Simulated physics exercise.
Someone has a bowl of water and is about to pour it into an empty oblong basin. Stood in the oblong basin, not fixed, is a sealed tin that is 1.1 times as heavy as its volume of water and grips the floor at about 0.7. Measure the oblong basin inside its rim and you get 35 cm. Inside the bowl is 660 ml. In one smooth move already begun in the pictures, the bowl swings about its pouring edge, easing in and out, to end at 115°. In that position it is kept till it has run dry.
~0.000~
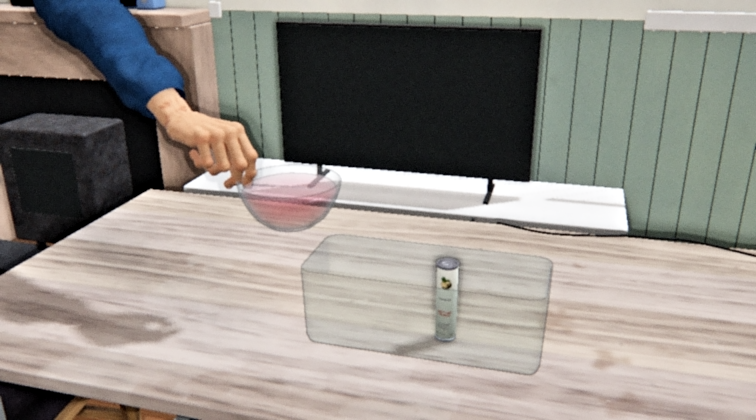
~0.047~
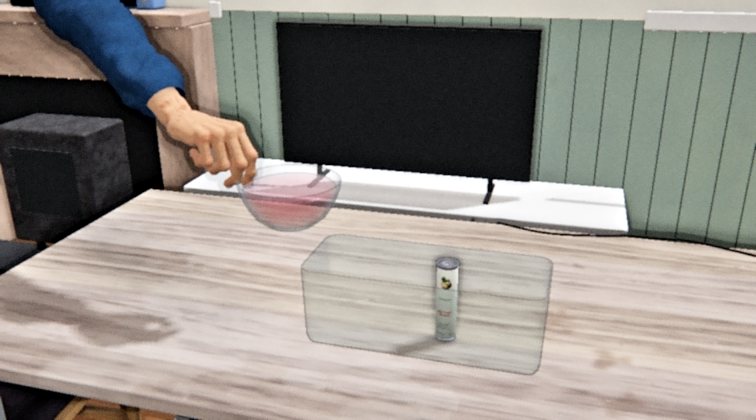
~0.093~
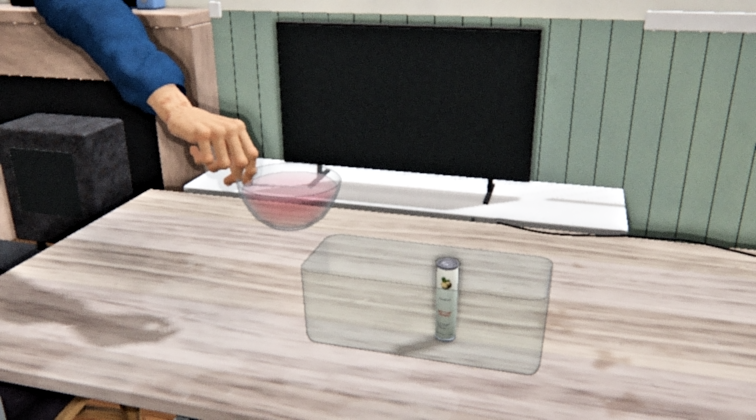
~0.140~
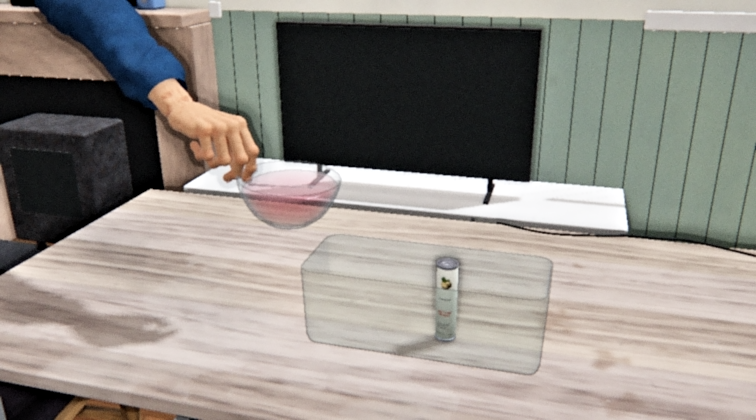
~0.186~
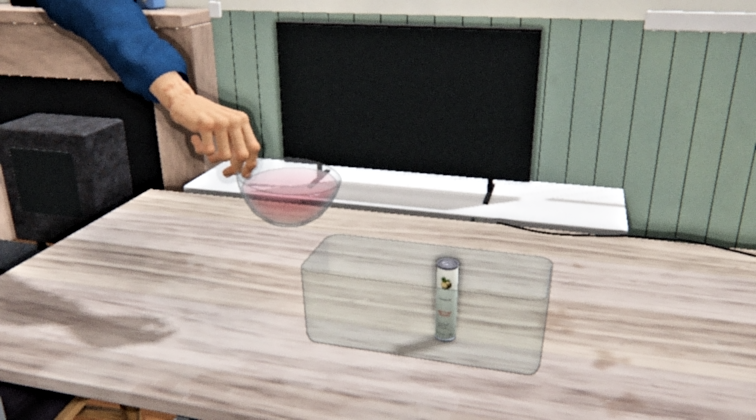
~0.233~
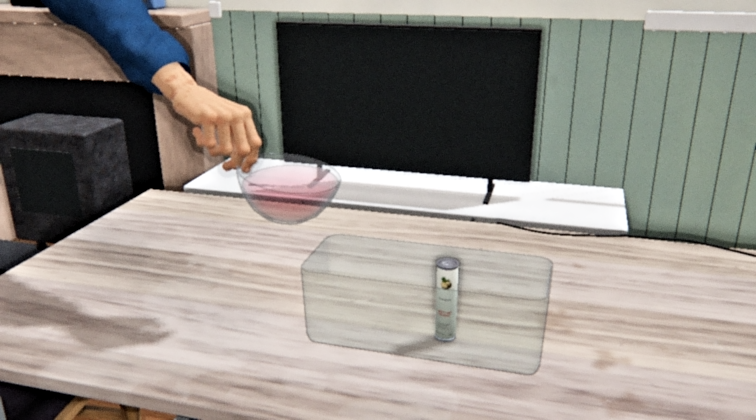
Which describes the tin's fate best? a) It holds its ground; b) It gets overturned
It holds its ground (a).
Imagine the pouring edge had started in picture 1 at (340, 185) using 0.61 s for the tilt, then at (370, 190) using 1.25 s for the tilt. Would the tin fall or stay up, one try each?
First it tips over; then it tips over.
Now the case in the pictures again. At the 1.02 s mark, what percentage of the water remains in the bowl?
Around 0 in a hundred.
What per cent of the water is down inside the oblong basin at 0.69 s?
20 %, roughly.
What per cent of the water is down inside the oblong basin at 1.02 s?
About 94 %.
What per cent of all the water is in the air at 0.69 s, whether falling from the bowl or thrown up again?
At that moment, about 40 percent.
After 0.69 s the tilt is 67° and 40 per cent is still to pour; the tin stands where it began.
After 1.02 s the tilt is 106° and 0 per cent is still to pour; the tin stands where it began.
After 1.37 s the tilt is 115° and 0 per cent is still to pour; the tin stands where it began.
After 1.75 s the tilt is 115° and 0 per cent is still to pour; the tin stands where it began.
In the end the tin stands where it began.
